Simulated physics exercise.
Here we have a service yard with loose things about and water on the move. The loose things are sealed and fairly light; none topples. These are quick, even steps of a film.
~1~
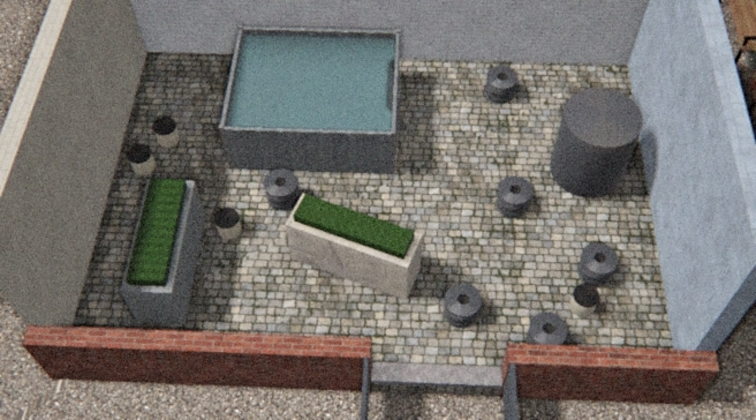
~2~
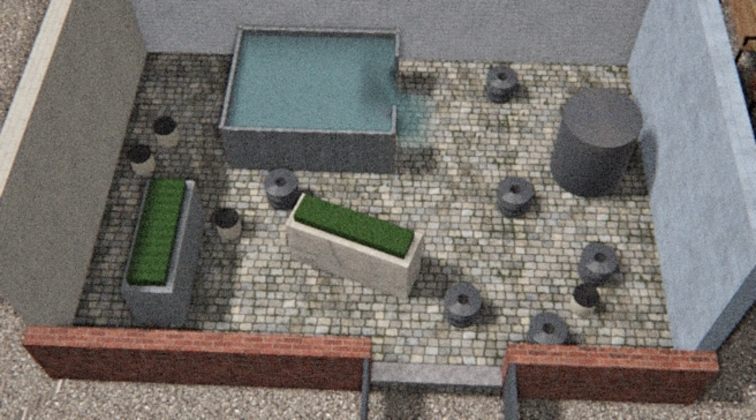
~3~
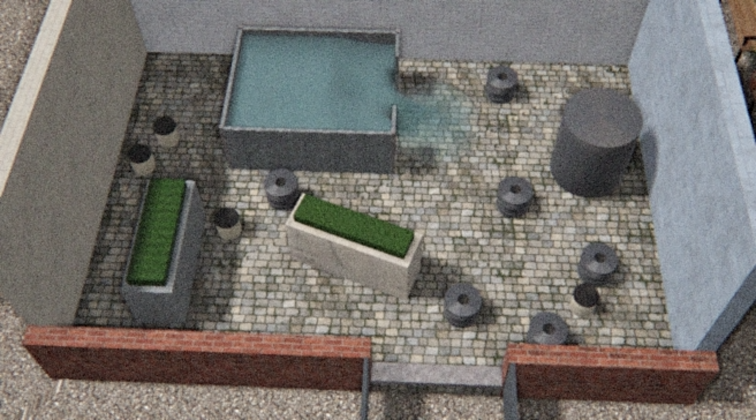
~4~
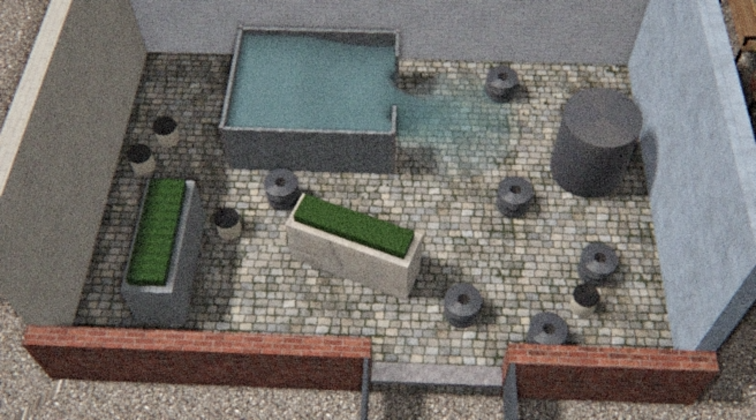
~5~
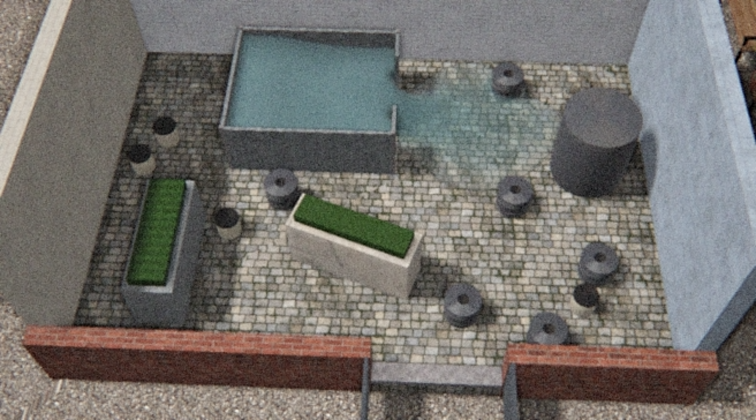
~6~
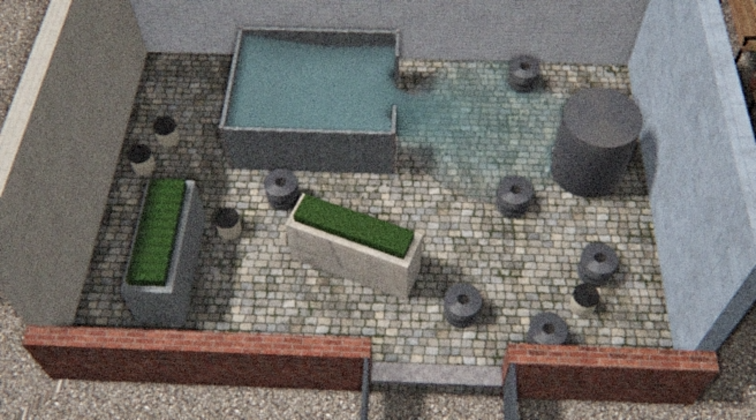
The video shows a walled, cobbled yard with planters, pots and dark round objects, where water pours from a gap in the right side of a raised pool, spreads rightward across the paving, and nudges one round object slightly away.
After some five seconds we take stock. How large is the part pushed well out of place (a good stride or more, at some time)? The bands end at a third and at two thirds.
That comes to from one to two thirds.
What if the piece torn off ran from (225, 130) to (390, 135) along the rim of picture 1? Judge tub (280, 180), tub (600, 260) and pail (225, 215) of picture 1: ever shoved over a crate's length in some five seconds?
In that order: Yes, pushed that far, moved that far.
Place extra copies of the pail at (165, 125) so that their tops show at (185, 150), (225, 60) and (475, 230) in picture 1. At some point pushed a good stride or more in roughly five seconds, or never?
In turn: Short of that, less than that, no.
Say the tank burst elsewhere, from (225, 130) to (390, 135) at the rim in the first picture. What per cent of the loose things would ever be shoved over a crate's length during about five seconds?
Some 90 per cent.
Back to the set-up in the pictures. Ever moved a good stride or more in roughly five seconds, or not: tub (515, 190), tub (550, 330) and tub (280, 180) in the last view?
In turn: That far or more, shifted that much, not that far.
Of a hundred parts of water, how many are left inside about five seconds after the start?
Near 98 in a hundred.
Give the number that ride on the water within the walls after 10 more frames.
That makes 3.
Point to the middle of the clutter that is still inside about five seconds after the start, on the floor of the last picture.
Roughly at (349, 225).
A moment on, 1 of 10 are well off their spots; 1 afloat.
Next, 3 of 10 are well off their spots; 3 afloat.
Later, 5 of 10 are well off their spots; 4 afloat.
In the end, 5 of 10 are well off their spots, and 6 have been at some point; 5 afloat.
